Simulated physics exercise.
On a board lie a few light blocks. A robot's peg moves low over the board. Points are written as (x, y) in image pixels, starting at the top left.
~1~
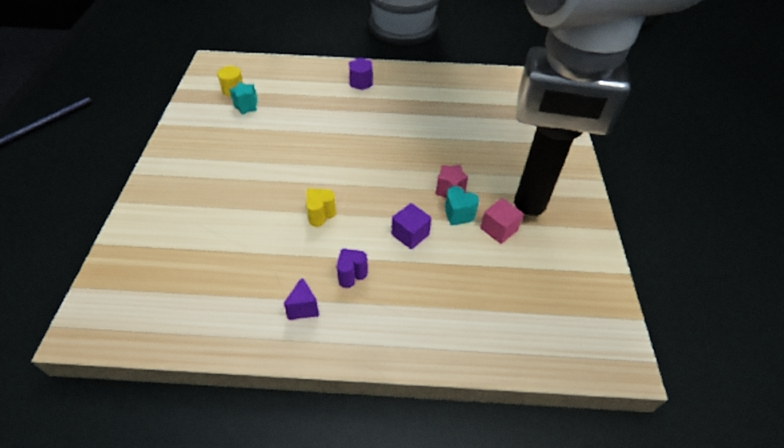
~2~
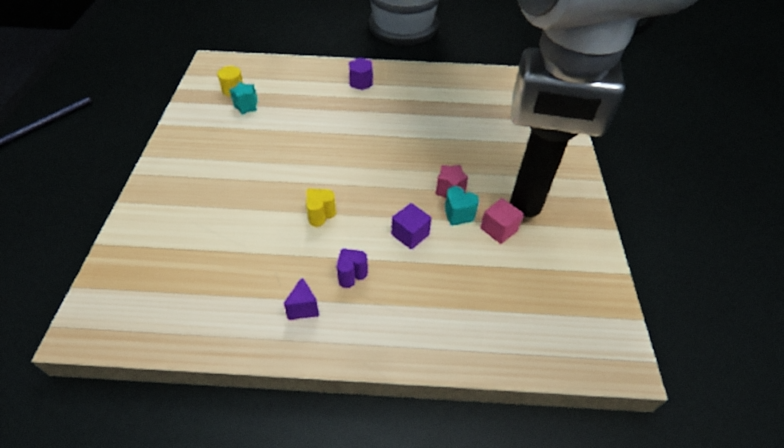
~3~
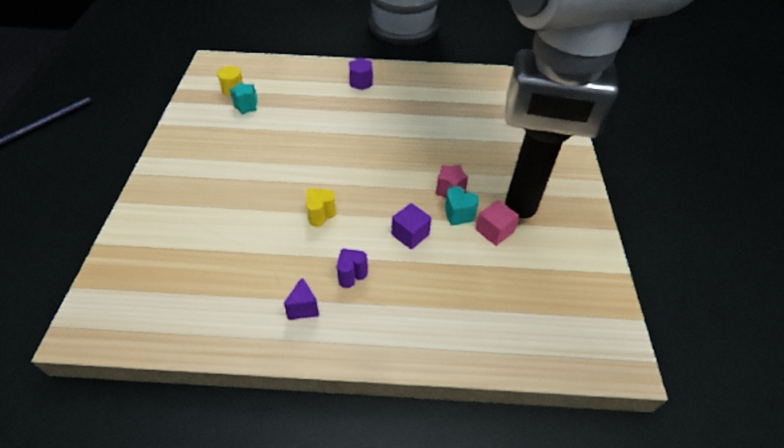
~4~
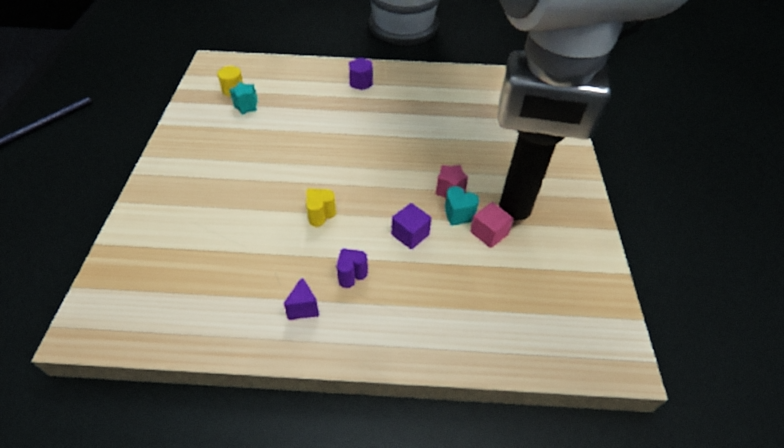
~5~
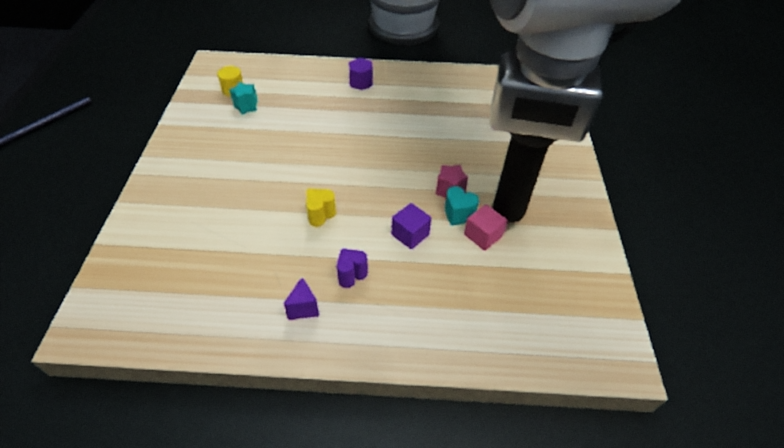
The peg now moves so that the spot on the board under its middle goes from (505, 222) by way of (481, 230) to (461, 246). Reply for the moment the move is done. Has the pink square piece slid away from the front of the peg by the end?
In short: No.
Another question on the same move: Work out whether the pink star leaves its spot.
That block will keep its spot.
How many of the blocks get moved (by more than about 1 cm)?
Answer: One block.
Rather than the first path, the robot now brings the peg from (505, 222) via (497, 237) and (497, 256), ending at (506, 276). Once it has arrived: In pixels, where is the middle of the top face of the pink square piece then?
At the end it should sit near (469, 234).
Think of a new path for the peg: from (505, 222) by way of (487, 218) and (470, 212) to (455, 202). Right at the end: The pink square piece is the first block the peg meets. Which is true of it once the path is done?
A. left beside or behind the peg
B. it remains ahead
A: Left beside or behind the peg.
What follows on the original path. Halfway along, peg at (483, 219); turquoise heart-shaped block at (457, 197); pink square piece at (462, 230).
At the end, peg at (463, 234); purple square piece not moved; pink star not moved; turquoise heart-shaped block at (457, 197); pink square piece at (439, 244).
